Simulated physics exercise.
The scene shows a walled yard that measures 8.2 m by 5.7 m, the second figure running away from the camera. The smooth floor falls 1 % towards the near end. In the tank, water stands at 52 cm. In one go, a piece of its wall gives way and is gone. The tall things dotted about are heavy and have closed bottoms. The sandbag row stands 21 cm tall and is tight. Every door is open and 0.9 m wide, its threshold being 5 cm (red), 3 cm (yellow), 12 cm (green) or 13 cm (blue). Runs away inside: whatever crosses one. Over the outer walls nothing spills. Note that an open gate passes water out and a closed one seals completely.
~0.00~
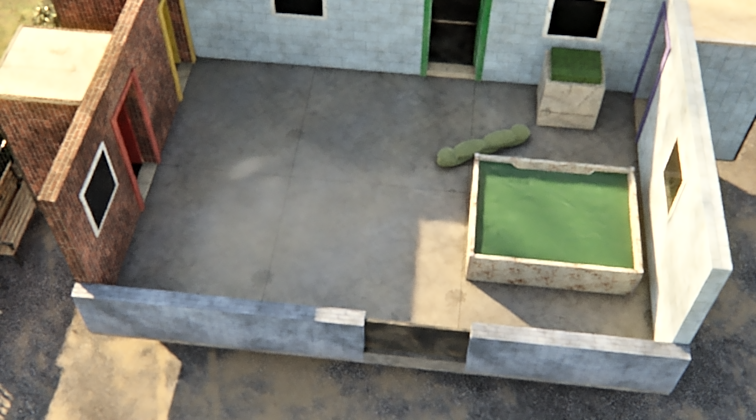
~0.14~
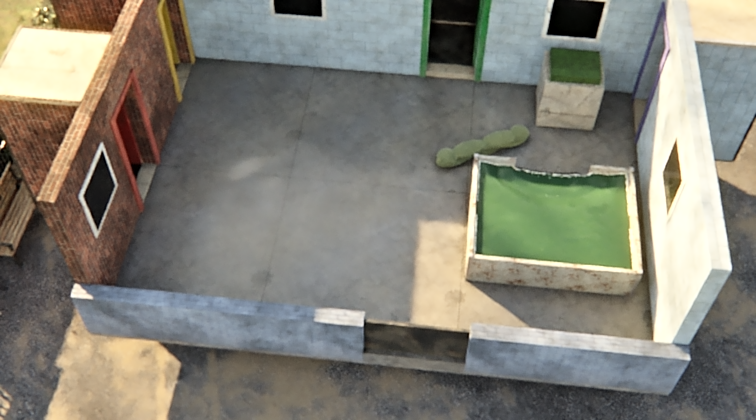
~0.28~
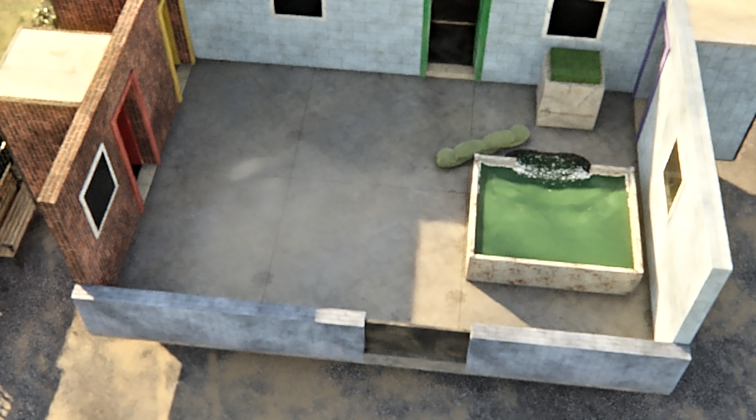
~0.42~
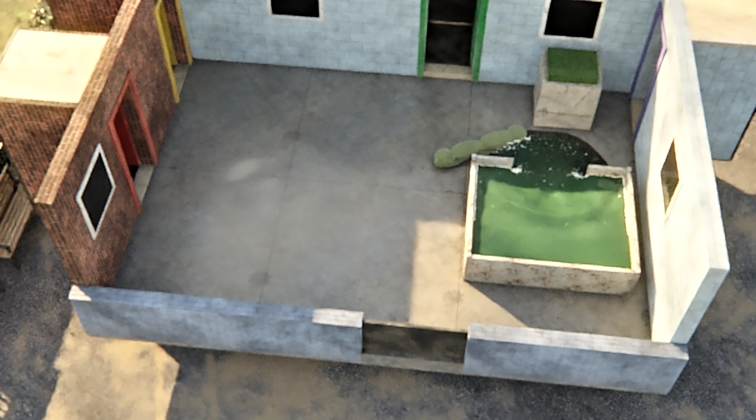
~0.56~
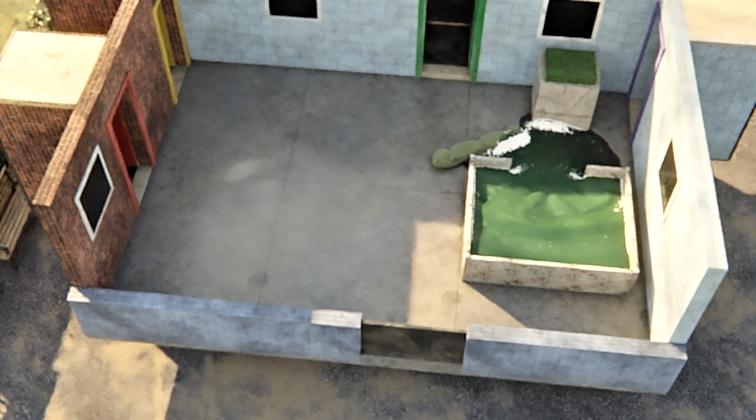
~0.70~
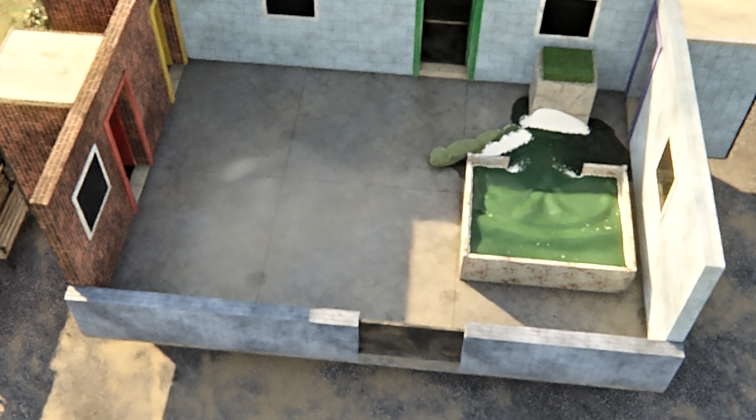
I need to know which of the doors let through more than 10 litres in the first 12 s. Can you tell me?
For the red door I'd say within the limit; for the yellow door I'd say above the limit; for the green door I'd say within the limit; for the blue door I'd say above the limit.
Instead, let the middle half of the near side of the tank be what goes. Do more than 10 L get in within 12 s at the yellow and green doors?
Yellow goes beyond, green stays inside, judged against that limit.
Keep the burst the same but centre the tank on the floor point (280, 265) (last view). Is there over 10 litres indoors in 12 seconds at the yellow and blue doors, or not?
Lab note: Yellow door limit exceeded; blue door limit not exceeded.
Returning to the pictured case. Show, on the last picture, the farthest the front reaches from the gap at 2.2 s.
I'd mark it close to (367, 74).
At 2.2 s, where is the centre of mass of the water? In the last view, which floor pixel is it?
Its balance point sits around (542, 197).
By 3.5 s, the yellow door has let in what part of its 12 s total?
I'd say close to 0 percent.
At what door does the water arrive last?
Lab note: Last arrival at the red door.
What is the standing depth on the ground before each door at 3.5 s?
Door by door, in cm: Red reads 0, yellow reads 0, green reads 8, blue reads 17.
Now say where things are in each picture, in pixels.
The first picture shows still water, 52 cm deep, in the tank at (554, 214).
In the second picture, water pours out on the tank's far side and has run 0.7 m, to a hidden place; typically 10 cm deep outside, 52 cm at the tank's back.
In the third picture, the front is at (518, 154), 0.9 m from the gap on the tank's far side; 0.9 m2 of floor is under water; 52 cm left at the back of the tank.
In the fourth picture, the front is at (567, 138), 1.2 m from the gap on the tank's far side; 1.7 m2 of floor is under water; 52 cm left at the back of the tank.
In the fifth picture, water pours out on the tank's far side and has run 1.6 m, to (528, 118); typically 9 cm deep outside, 52 cm at the tank's back.
In the sixth picture, the front is at (525, 102), 2.0 m from the gap on the tank's far side; 2.6 m2 of floor is under water; 50 cm left at the back of the tank.
After 1.4 s water covers 15 % of the floor and is deepest (42 cm) near (542, 130); red door not reached, yellow door not reached, green door not reached, blue door 20 cm at the sill, 1 L in.
After 2.2 s water covers 20 % of the floor and is deepest (36 cm) near (542, 130); red door not reached, yellow door not reached, green door 10 cm at the sill, 0 L in, blue door 22 cm at the sill, 33 L in.
After 3.5 s water covers 40 % of the floor and is deepest (26 cm) near (625, 144); red door not reached, yellow door not reached, green door 8 cm at the sill, 0 L in, blue door 17 cm at the sill, 76 L in.
After 7.0 s water covers 85 % of the floor and is deepest (18 cm) near (645, 365); red door 4 cm at the sill, 0 L in, yellow door 6 cm at the sill, 10 L in, green door 5 cm at the sill, 0 L in, blue door 13 cm at the sill, 118 L in.
After 12.0 s water covers 90 % of the floor and is deepest (11 cm) near (101, 314); red door 5 cm at the sill, 0 L in, yellow door 3 cm at the sill, 25 L in, green door 3 cm at the sill, 0 L in, blue door 8 cm at the sill, 119 L in.
